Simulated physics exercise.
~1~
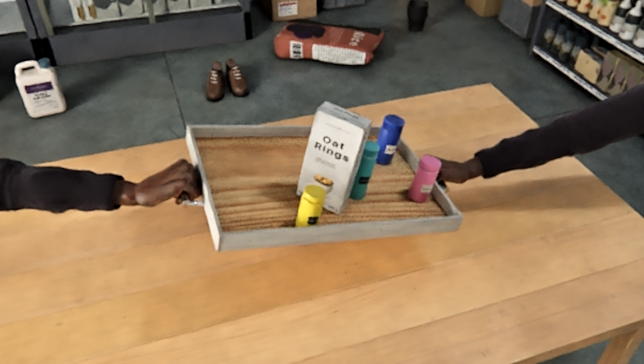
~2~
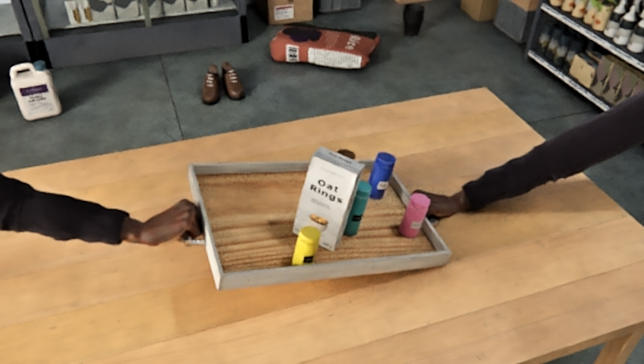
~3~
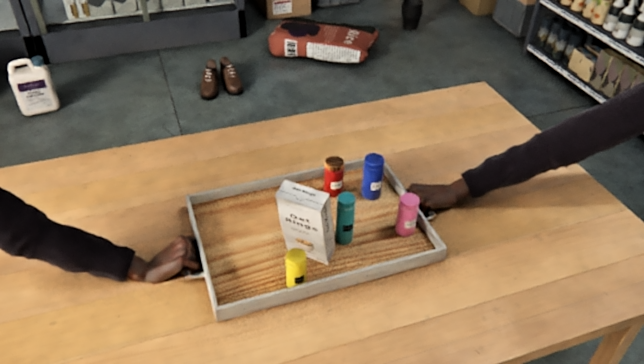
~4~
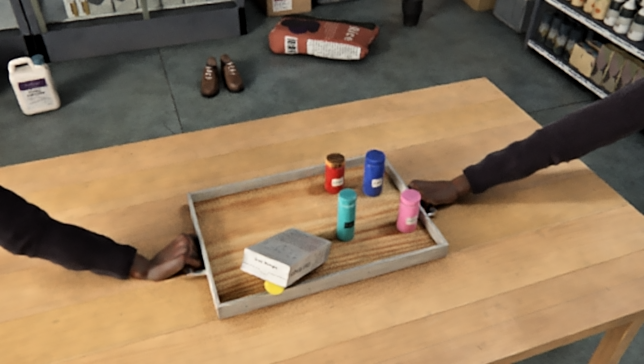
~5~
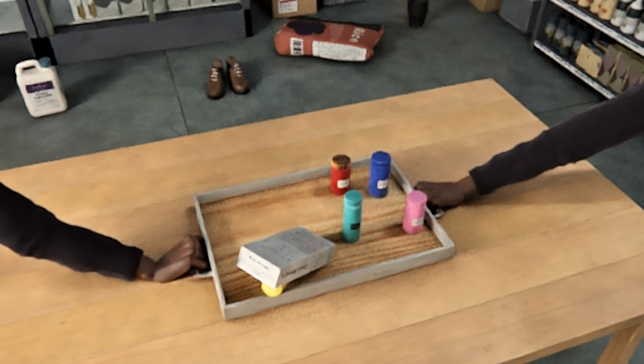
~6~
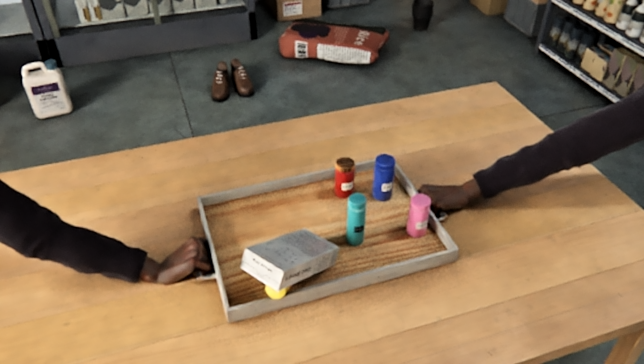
In this clip, two hands lower a tilted tray holding a white packet and several coloured shakers flat onto a wooden table; the packet and yellow shaker topple near the front, while the red, blue, turquoise and pink ones end upright.
